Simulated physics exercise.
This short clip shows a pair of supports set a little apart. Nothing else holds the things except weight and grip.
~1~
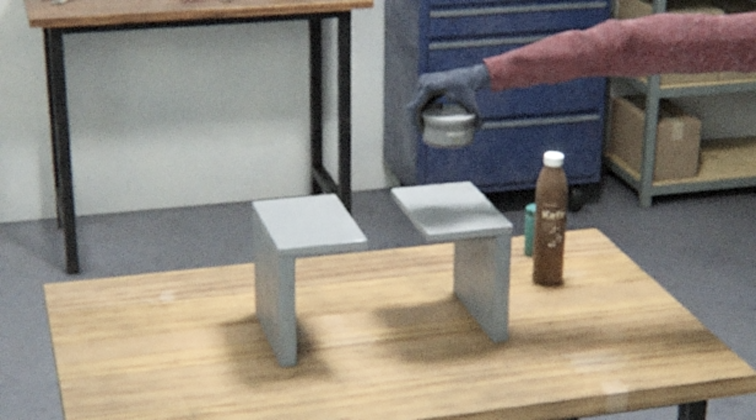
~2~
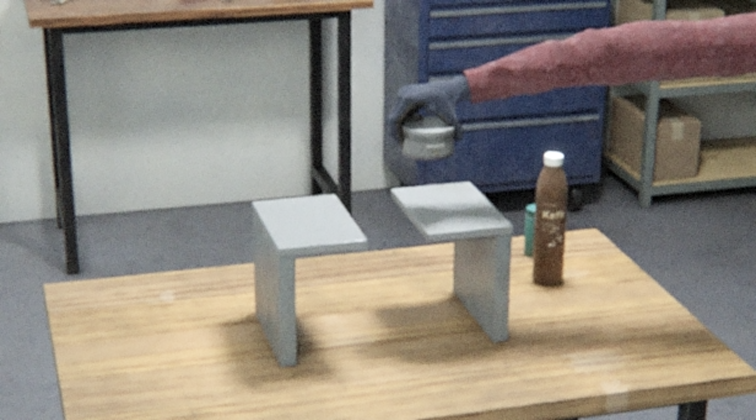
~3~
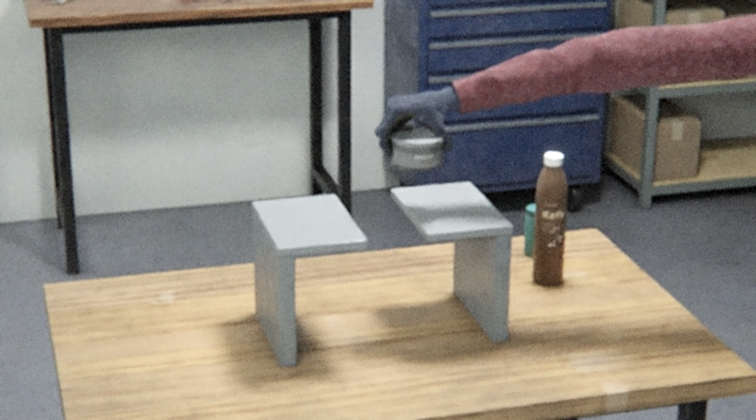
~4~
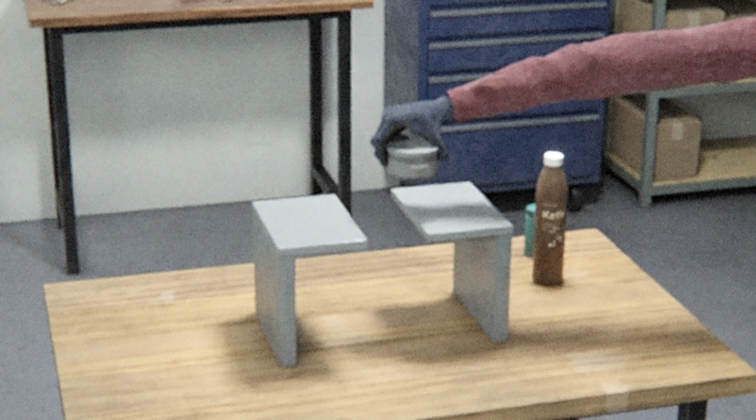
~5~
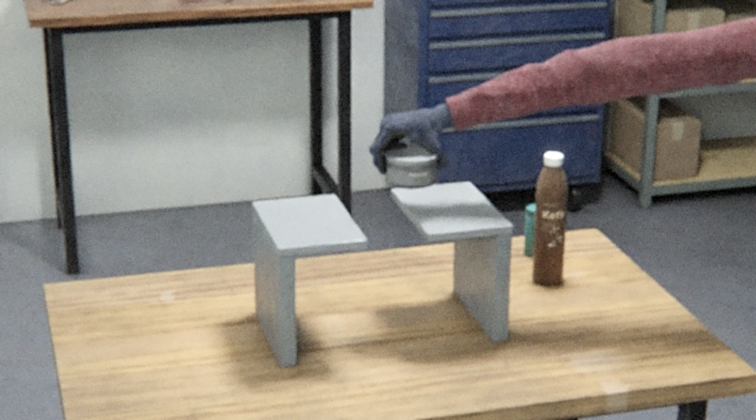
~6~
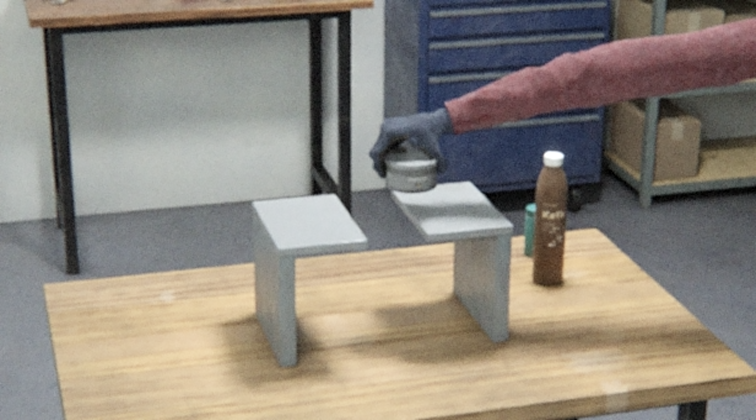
In the video, a gloved hand holding a small grey tub moves left and downward above two grey supports on a wooden table beside a brown bottle, then slows and holds the tub nearly still near the right-hand support.
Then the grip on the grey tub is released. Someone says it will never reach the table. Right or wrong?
Right.
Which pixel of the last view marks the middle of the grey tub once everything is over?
Roughly (411, 197).
Then, 0.20 s past the last view, grey tub displaced a little near (411, 196).
Then, 0.30 s past the last view, grey tub resting near (410, 195).
Finally, moved from the start, grey tub; the other 2 still in place. Final places as the last picture's camera would see them, grey tub near (411, 197). The tub lodges.
